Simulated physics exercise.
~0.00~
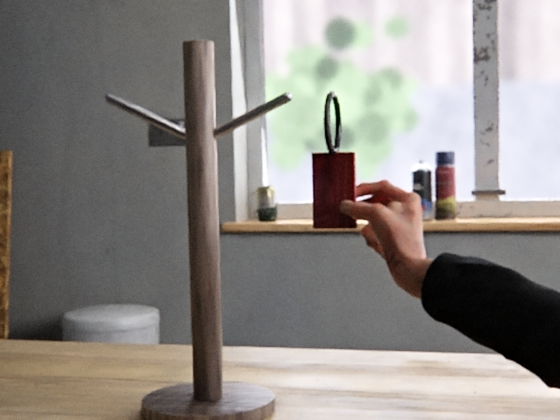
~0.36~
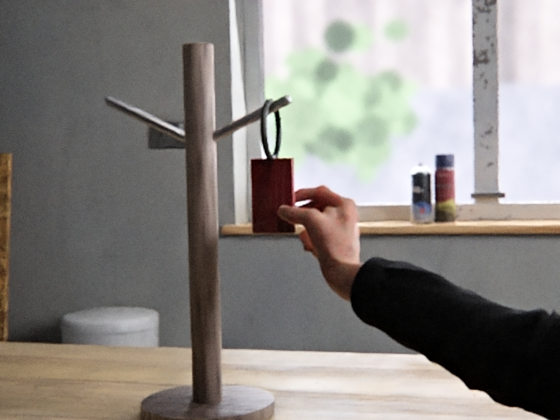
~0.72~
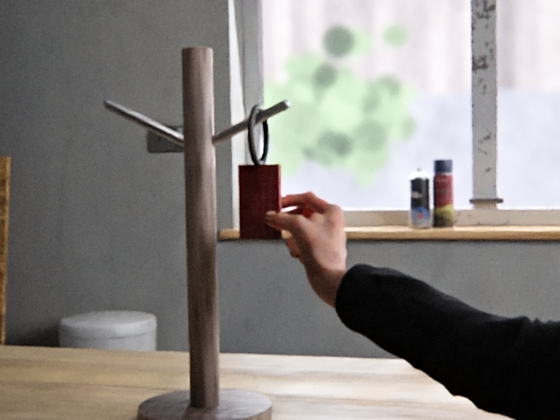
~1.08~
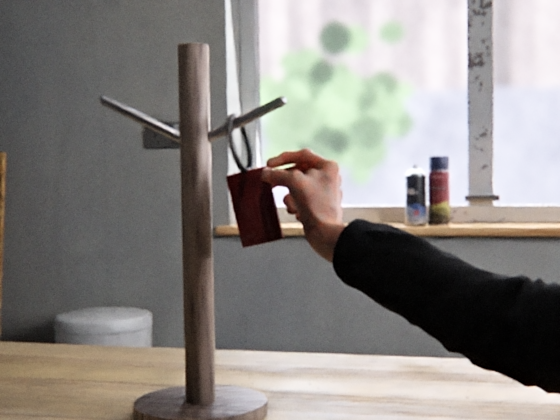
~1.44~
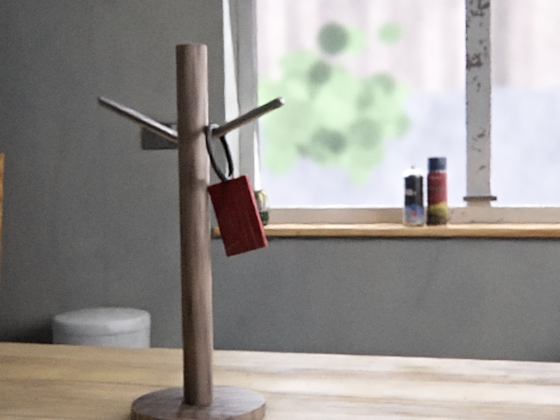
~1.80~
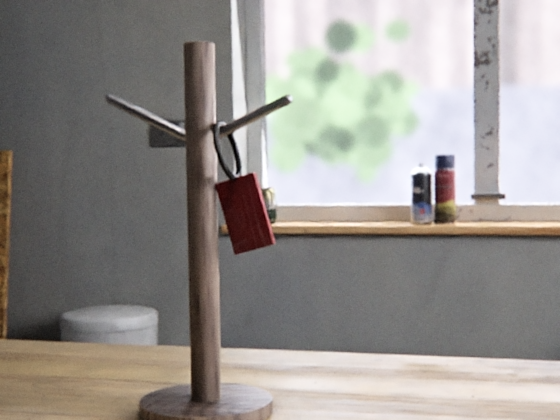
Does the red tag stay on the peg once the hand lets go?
Yes, the red tag stays hooked by its ring on the right peg, hanging at a tilt beside the post.
